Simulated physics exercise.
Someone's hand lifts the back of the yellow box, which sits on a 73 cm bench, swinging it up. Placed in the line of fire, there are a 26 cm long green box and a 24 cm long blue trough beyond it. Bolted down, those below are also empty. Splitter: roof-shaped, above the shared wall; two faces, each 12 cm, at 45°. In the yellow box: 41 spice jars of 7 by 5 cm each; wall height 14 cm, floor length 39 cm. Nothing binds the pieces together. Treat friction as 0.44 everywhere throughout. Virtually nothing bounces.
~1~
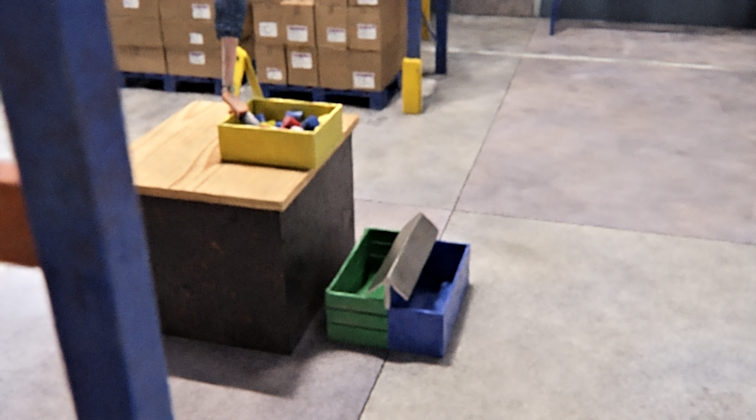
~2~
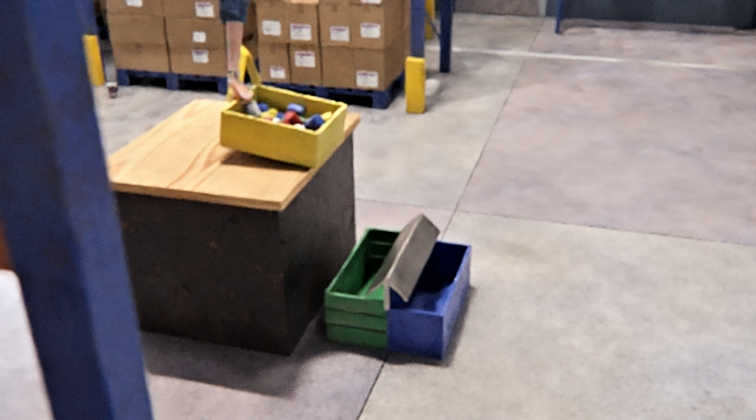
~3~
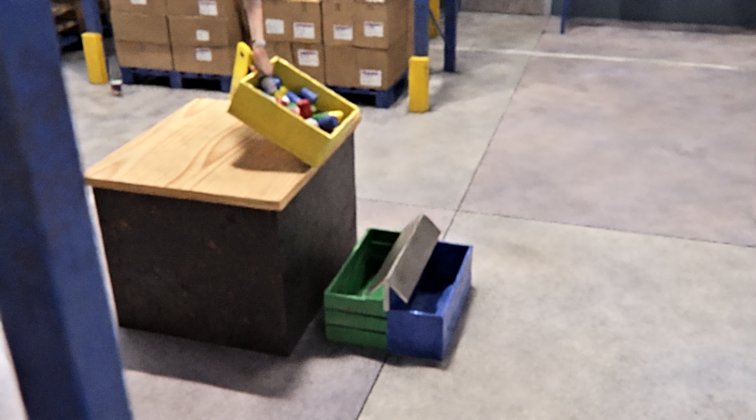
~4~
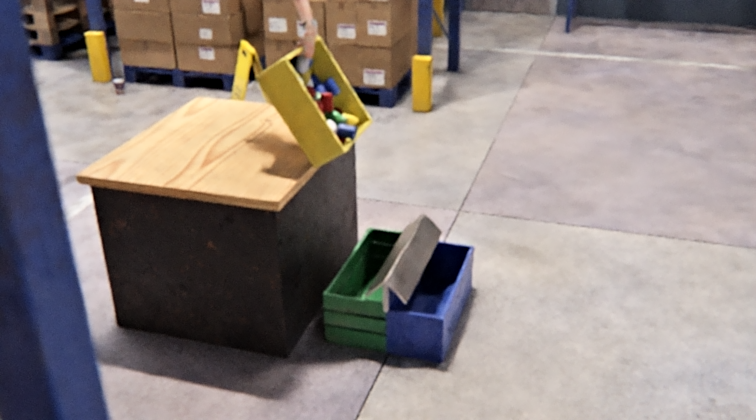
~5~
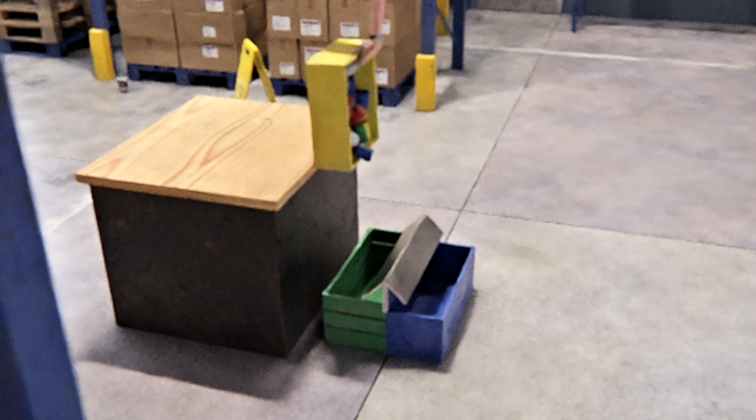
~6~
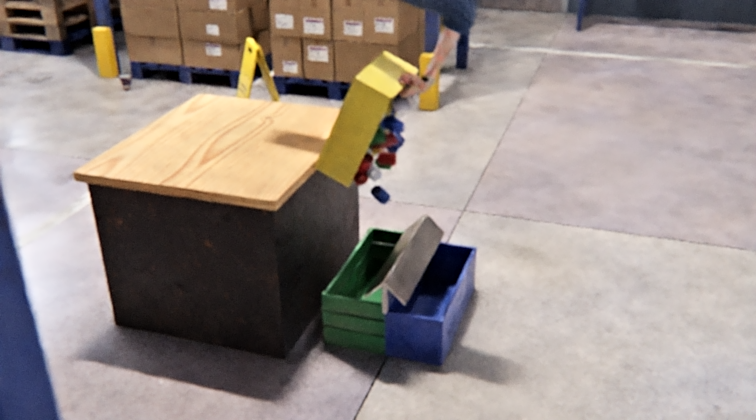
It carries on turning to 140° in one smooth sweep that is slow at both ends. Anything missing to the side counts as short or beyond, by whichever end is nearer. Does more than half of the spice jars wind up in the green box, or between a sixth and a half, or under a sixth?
Between a sixth and a half does.
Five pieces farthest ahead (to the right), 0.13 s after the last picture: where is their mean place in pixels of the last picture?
Somewhere near pixel (451, 180).
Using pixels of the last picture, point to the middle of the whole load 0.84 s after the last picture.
(434, 315).
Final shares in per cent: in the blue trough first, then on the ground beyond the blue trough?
Around 30 per cent and 35 per cent, in that order.
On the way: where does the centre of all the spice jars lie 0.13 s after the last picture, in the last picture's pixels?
Somewhere near (403, 183) in the last picture's pixels.
Then, 0.13 s after the last picture, tilt 135°; 5 still in the yellow box and 36 in the air.
Then, 0.30 s after the last picture, tilt 140°; 4 in the green box, 7 in the blue trough, 5 on the ground beyond the blue trough and 25 in the air.
Then, 0.54 s after the last picture, tilt 140°; 14 in the green box, 13 in the blue trough, 13 on the ground beyond the blue trough and 1 in the air.
Outcome (0.84 s after the last picture), 14 in the green box, 12 in the blue trough and 15 on the ground beyond the blue trough. Asked share, 14 of 41, 34 per cent.
